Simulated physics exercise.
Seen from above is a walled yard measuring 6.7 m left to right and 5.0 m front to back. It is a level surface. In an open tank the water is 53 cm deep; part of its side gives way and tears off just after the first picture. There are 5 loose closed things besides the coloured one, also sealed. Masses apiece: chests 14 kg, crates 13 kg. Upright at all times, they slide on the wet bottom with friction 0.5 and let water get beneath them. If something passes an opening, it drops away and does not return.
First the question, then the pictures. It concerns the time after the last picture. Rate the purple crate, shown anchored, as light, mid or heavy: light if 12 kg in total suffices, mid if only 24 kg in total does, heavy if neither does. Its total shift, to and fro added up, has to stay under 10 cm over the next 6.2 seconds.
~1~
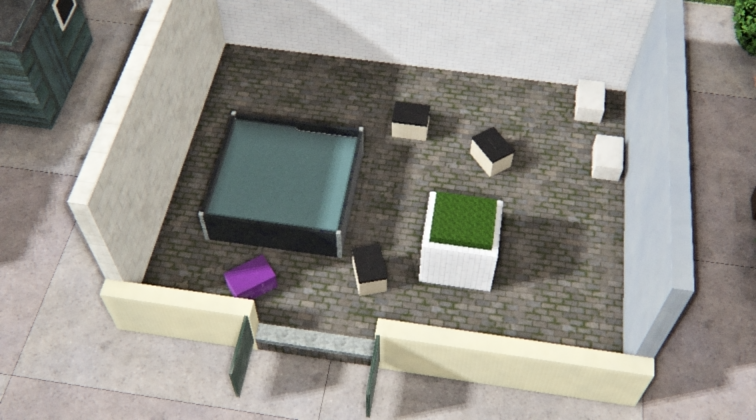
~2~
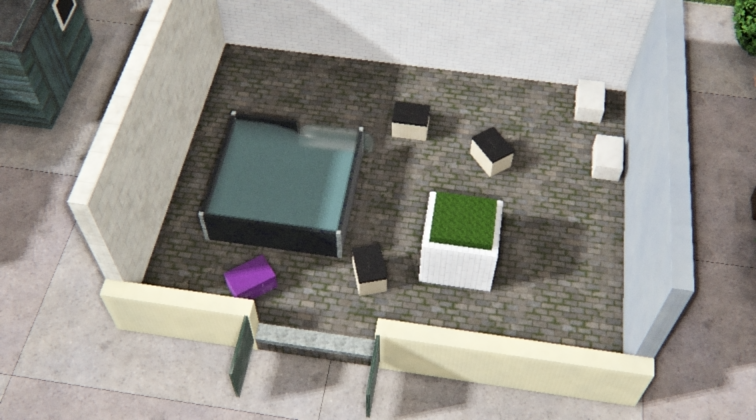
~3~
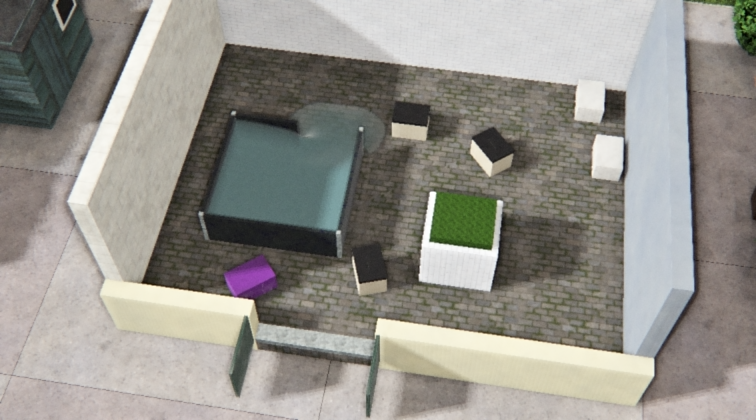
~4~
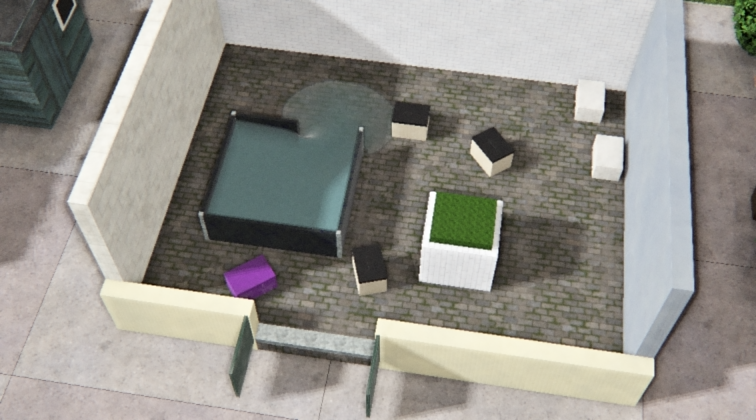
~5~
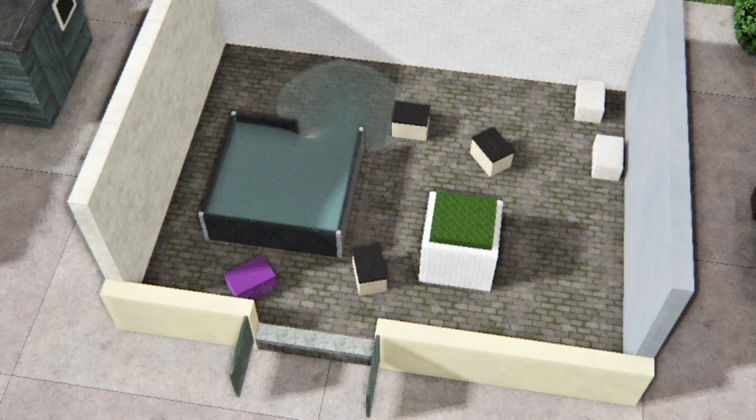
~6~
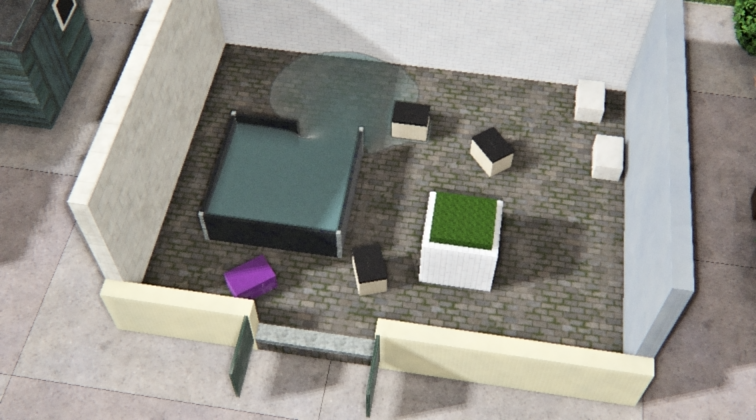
Mid.
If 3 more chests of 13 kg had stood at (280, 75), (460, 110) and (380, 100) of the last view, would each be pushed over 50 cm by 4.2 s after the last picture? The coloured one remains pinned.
Going through them in turn, the answers are too far, too far and too far.
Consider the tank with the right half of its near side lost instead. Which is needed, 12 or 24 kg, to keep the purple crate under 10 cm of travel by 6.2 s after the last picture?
Answer: Neither of them.
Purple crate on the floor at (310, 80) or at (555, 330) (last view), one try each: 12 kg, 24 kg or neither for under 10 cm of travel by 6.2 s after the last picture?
In that order: Both fail; just the heavier works.
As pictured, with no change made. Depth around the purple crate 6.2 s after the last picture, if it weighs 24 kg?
Depth: Approx. 4 cm.
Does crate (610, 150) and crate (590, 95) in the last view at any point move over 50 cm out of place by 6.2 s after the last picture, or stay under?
Beyond the mark, beyond the mark.
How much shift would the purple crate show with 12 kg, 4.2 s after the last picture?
I'd put it at roughly 0 cm.
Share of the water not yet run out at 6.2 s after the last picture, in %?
Close to 100 in a hundred parts remain.
Then, 0.6 s after the last picture the purple crate would be 0 cm from its start with 12 kg and 0 cm from its start with 24 kg; 0 cm of water round it then.
Then, 2.3 s after the last picture the purple crate would be 0 cm from its start with 12 kg and 0 cm from its start with 24 kg; 0 cm of water round it then.
Then, 4.2 s after the last picture the purple crate would be 0 cm from its start with 12 kg and 0 cm from its start with 24 kg; 0 cm of water round it then.
Then, 6.2 s after the last picture the purple crate would be 28 cm from its start with 12 kg and 0 cm from its start with 24 kg; 4 cm of water round it then.
